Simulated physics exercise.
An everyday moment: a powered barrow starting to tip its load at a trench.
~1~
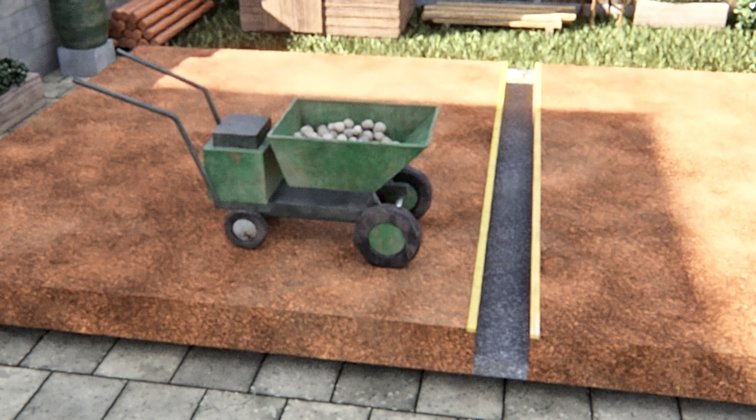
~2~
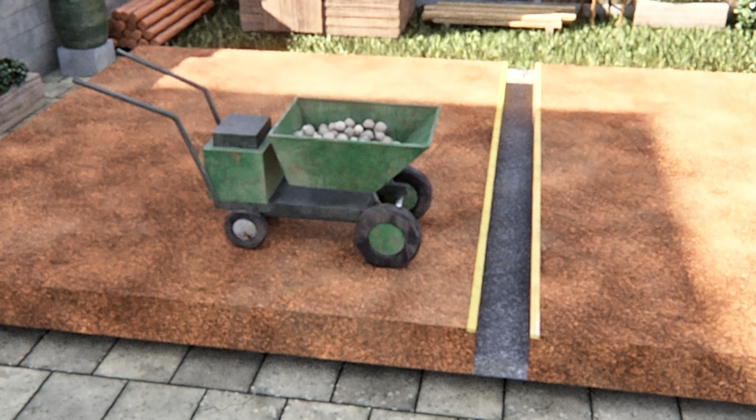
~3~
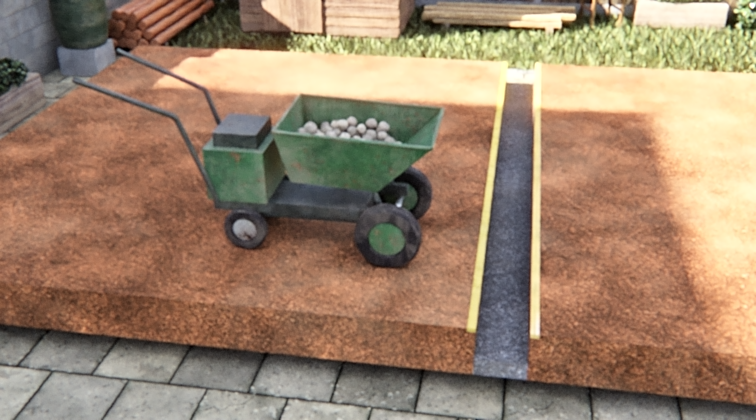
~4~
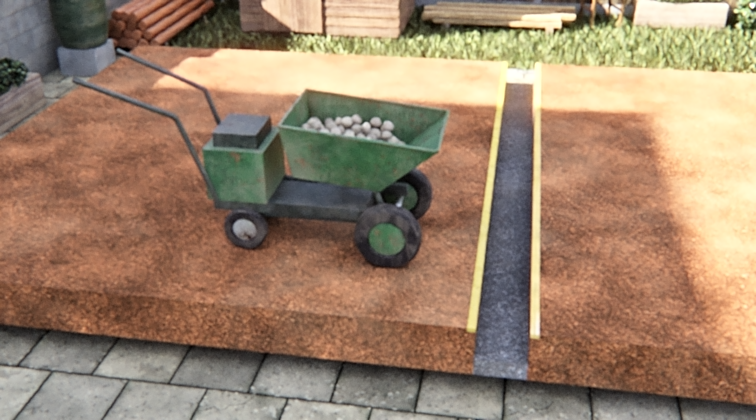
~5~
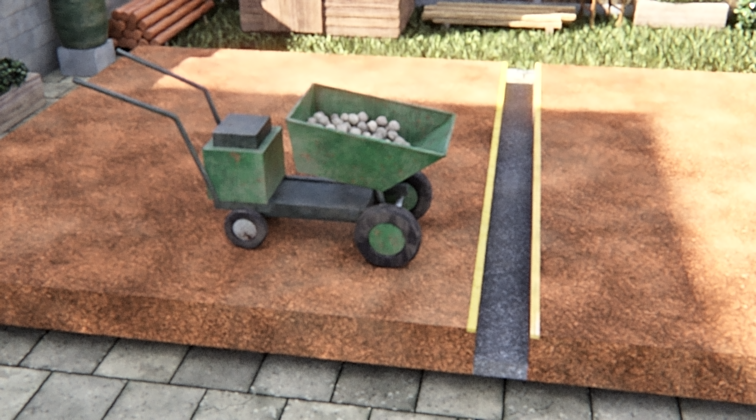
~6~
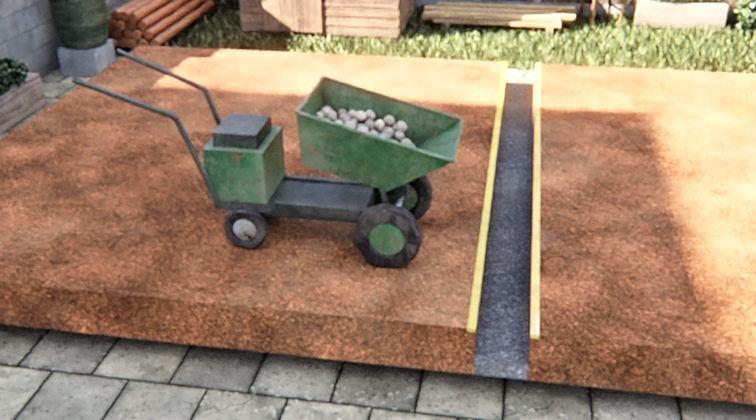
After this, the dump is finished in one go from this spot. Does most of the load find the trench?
Between the edges lies the larger part of the load.
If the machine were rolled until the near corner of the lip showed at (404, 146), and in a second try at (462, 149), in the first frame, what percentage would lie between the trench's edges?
First some 100, then 0 per cent.
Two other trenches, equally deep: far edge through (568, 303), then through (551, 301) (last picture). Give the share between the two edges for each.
The first gives 100 %, the second 100 %.
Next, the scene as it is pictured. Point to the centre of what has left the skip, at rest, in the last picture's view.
Close to (518, 268).
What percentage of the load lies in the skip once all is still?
It comes to 0 per cent or so.
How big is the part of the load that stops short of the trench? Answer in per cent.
Close to 0 per cent.
Soon after the last picture, skip tipped steeply; all in the skip.
A little later, skip tipped steeply; most in the skip; about a quarter in or heaped over the trench; a stray few beyond it; a stray few falling.
Later still, skip tipped right over; a stray few in the skip; about two thirds in or heaped over the trench; about a quarter beyond it.
At rest, skip tipped right over; most in or heaped over the trench; about a quarter beyond it.
